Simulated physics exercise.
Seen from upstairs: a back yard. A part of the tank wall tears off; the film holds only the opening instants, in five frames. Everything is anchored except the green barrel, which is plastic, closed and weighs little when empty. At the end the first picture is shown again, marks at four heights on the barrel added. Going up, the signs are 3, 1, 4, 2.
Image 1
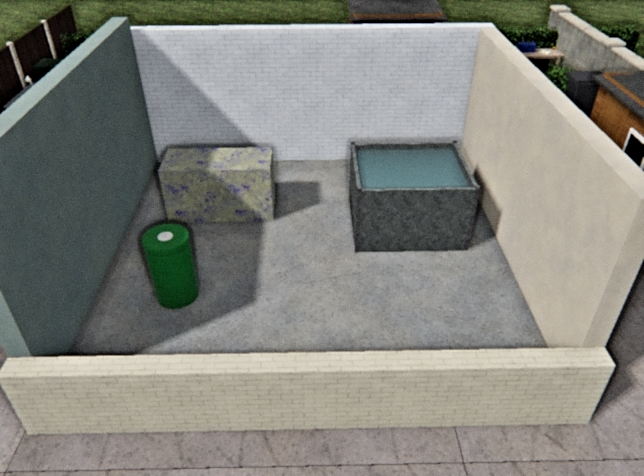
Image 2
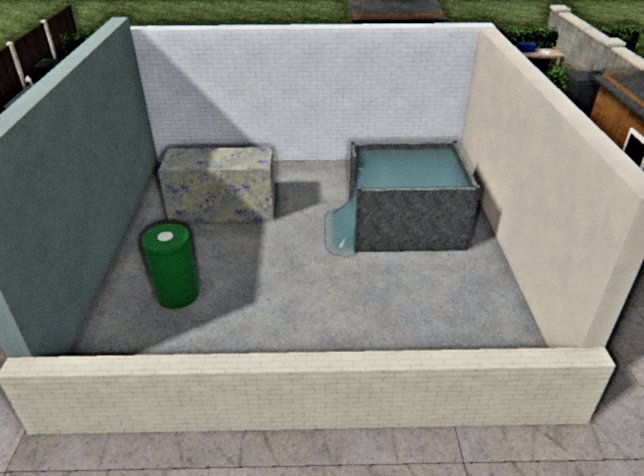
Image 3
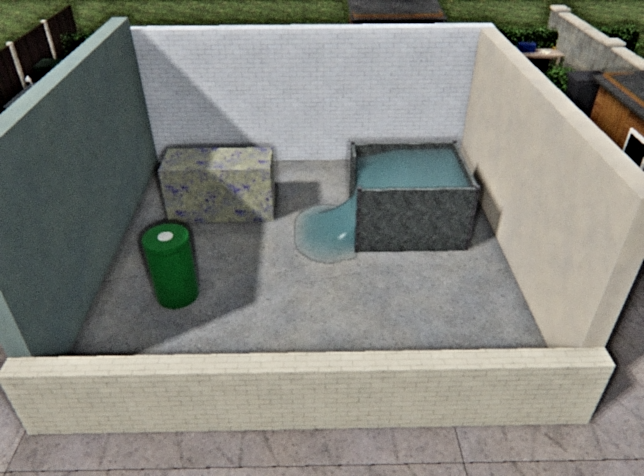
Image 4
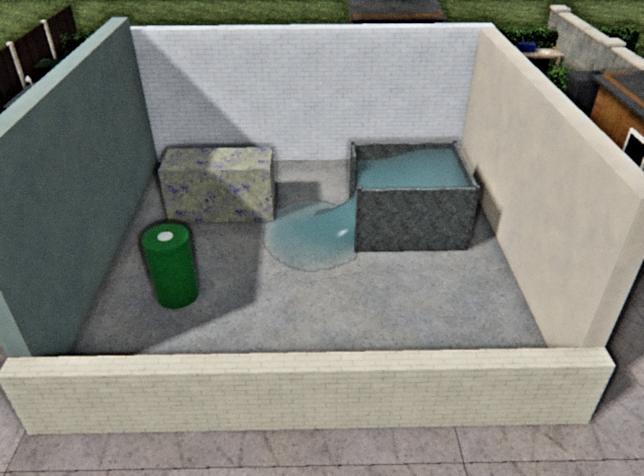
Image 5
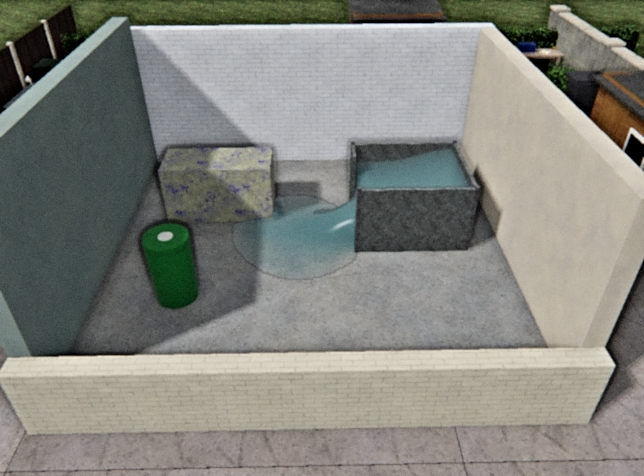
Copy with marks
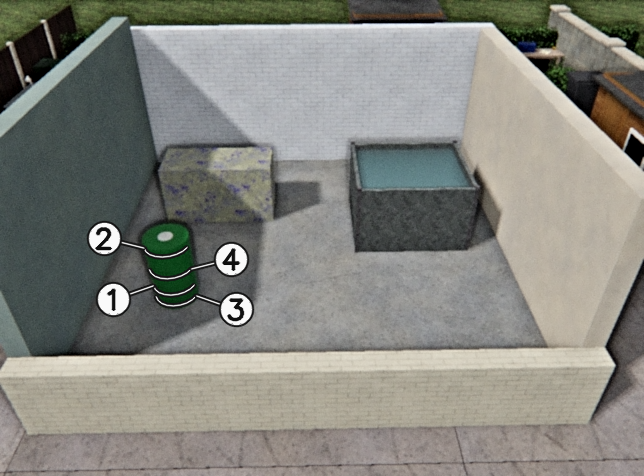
Water pours out over the left side of a full, dark grey stone tank at the right of a walled back yard, seen from upstairs. A green barrel with a pale spot on its lid stands at left, in front of a mottled yellowish-grey block, between a blue-green wall and a cream one. The pool spreads leftward across the grey ground in a widening round sheet, while the barrel, block and camera stay still.
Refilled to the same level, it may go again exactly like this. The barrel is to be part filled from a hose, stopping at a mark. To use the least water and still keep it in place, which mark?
Level 4.
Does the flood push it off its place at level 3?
Yes.
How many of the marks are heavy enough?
Two of them.
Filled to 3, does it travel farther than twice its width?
Yes, it does.
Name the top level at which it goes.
1.
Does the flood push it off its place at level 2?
No, not at all.
In white, 1 at (170, 295); 2 at (162, 257); 3 at (173, 305); 4 at (167, 278); from the bottom up 3, 1, 4, 2.
Choosing 1, it is pushed about its own width away.
Choosing 2, it does not move.
Choosing 3, it is pushed about 7 times its own width away.
Choosing 4, it does not move.
